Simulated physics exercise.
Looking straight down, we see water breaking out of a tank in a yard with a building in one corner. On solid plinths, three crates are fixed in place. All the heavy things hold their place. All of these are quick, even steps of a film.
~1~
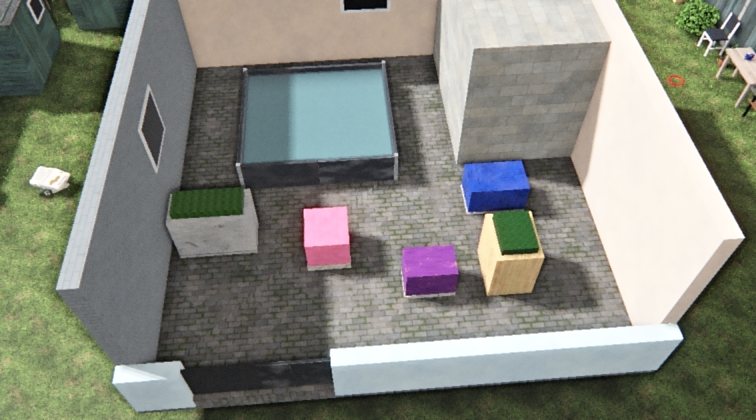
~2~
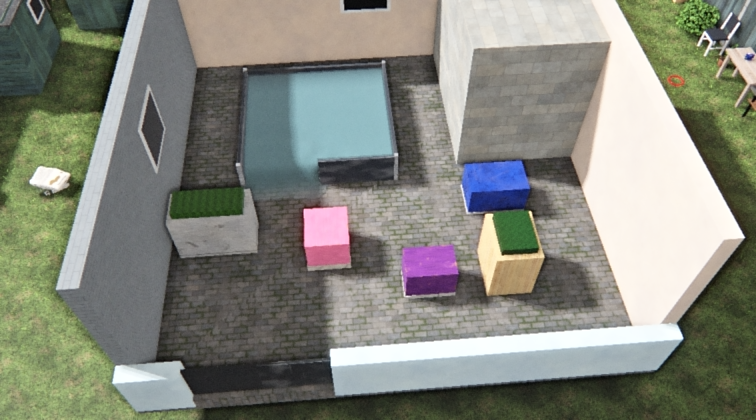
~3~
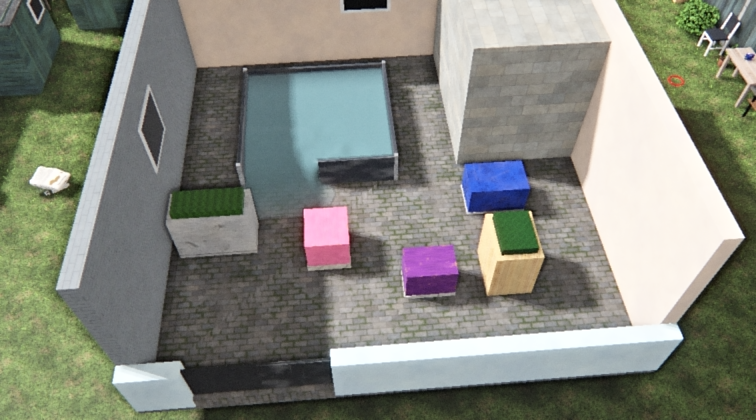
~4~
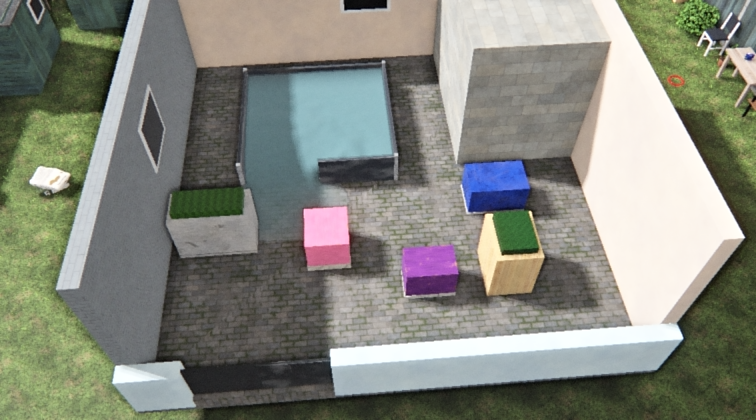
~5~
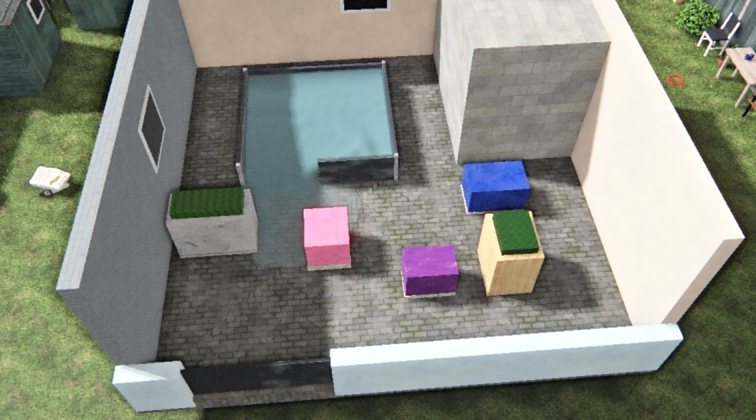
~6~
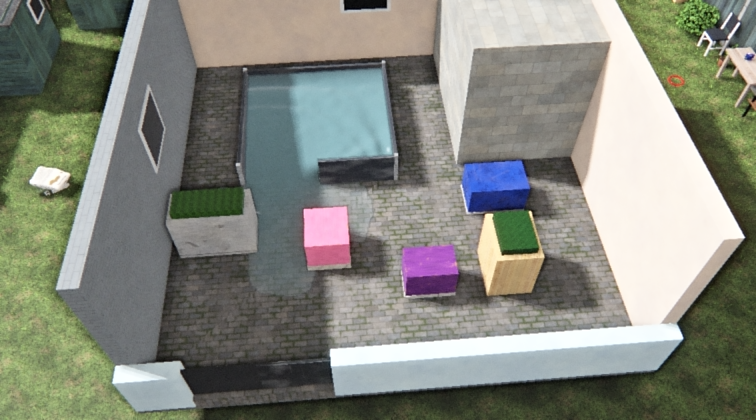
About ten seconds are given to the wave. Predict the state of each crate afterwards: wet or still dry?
Afterwards, the pink crate is wet; the blue crate is wet; the purple crate is wet.
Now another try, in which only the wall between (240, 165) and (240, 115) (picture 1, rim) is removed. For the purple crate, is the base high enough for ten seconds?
I'd say purple is hit by the flood.
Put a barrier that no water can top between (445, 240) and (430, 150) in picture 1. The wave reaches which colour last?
The blue one.
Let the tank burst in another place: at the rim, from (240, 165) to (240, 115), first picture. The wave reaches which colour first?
My pick is the crate marked pink.
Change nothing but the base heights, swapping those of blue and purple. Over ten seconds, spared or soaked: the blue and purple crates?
With the swap, blue is flooded while purple is flooded.
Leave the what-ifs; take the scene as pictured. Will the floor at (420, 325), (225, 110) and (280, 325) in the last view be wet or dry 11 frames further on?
Going through them in order, I'd say clear, clear and drenched.
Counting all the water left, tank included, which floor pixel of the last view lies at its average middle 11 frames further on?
I'd say near (302, 175).
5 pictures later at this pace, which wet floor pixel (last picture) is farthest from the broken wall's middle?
Best guess: Near (229, 381).
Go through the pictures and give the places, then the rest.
The tank at (317, 114) is whole and still, in the first picture.
Water pours out at (282, 178) and has run to (323, 190), in the second picture.
The front is at (323, 206), out from the gap at (282, 179), in the third picture.
The front is at a hidden place, out from the gap at (282, 179), in the fourth picture.
The front is at (292, 264), out from the gap at (282, 180), in the fifth picture.
Water pours out at (282, 179) and has run to (300, 289), in the sixth picture.
A moment on, water covers 20 % of the floor; the pink crate water round its plinth, the blue crate not reached, the purple crate water round its plinth.
Next, water covers 40 % of the floor; the pink crate water round its plinth, the blue crate water round its plinth, the purple crate water round its plinth.
Then, water covers 60 % of the floor; the pink crate water round its plinth, the blue crate water round its plinth, the purple crate water round its plinth.
Later, water covers 85 % of the floor; the pink crate water round its plinth, the blue crate water round its plinth, the purple crate water round its plinth.
In the end, water covers 100 % of the floor; the pink crate was topped, the blue crate was topped, the purple crate was topped.
